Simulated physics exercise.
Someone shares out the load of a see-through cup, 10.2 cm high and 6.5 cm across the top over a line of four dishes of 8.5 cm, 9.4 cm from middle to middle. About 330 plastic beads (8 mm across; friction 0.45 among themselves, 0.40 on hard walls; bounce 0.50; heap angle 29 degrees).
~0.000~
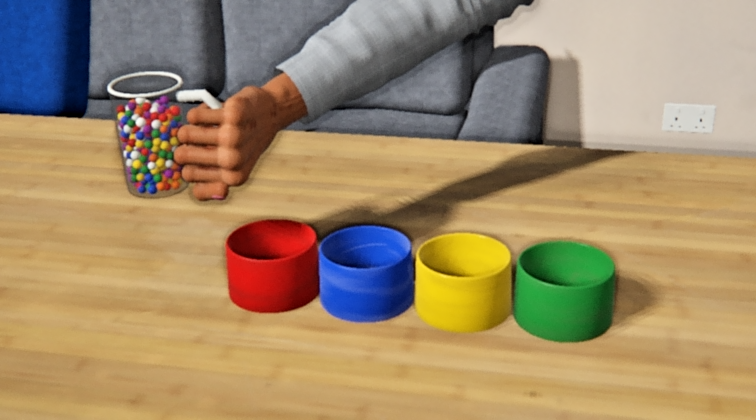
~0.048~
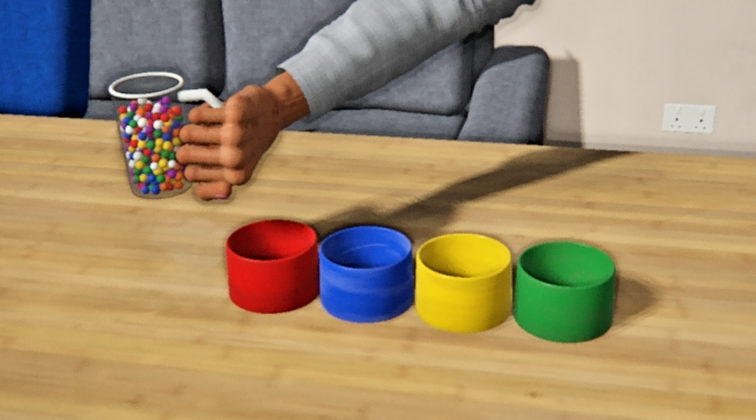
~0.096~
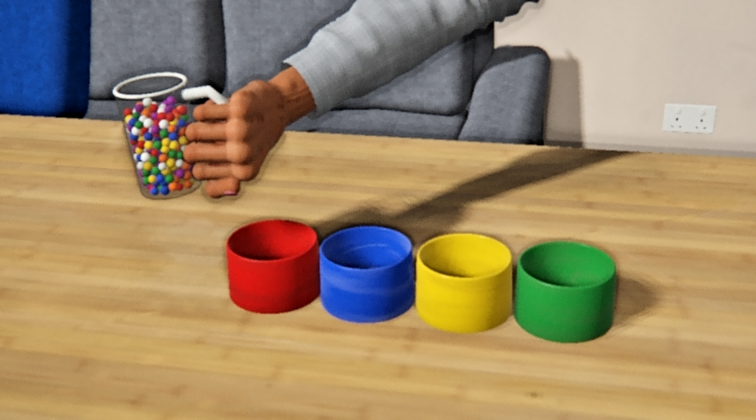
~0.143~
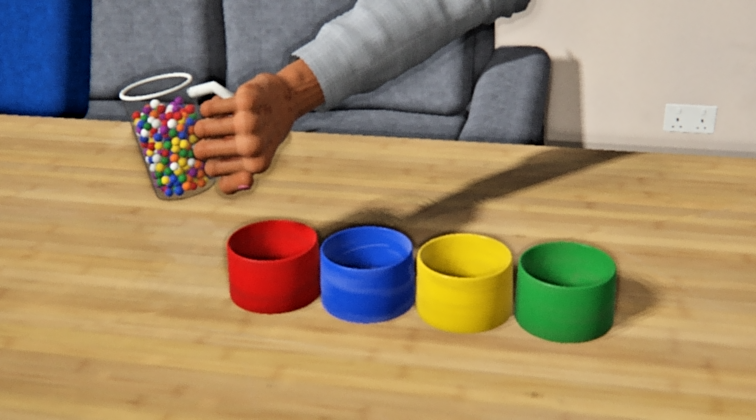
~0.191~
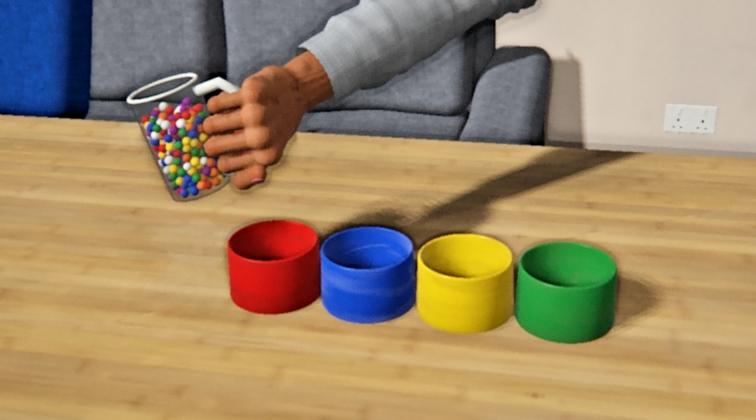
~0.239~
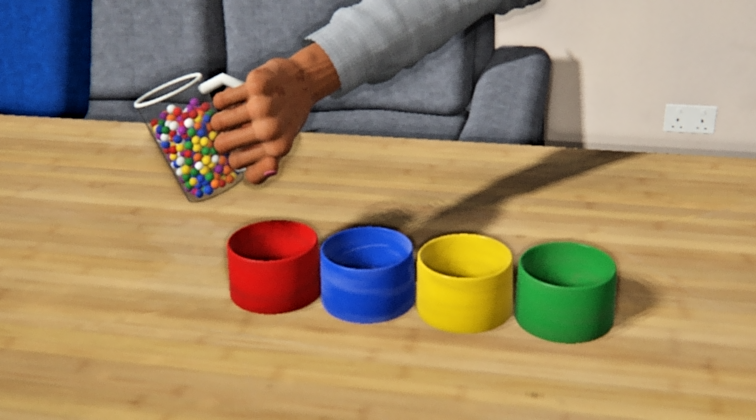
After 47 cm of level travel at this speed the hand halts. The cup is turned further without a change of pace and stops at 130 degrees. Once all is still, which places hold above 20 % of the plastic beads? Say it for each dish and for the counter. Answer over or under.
Red under, blue over, green under, yellow under, counter under.
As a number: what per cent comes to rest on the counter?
Roughly 5 per cent.
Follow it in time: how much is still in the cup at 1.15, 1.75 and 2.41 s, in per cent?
About 55, 0, 0.
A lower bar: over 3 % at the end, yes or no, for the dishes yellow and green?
Yellow no; green no.
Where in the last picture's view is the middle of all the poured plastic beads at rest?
Around (363, 278).
Then, at 1.15 s, tilt 128 degrees; cup holds 55 %, red 10 %, blue 25 %.
After 1.75 s, tilt 130 degrees; cup holds 0 %, red 10 %, blue 85 %.
After 2.41 s, tilt 130 degrees; cup holds 0 %, red 10 %, blue 85 %.
In the end, at 2.7 s, red 10 %, blue 85 %, green 0 %, yellow 0 %, counter 5 %.
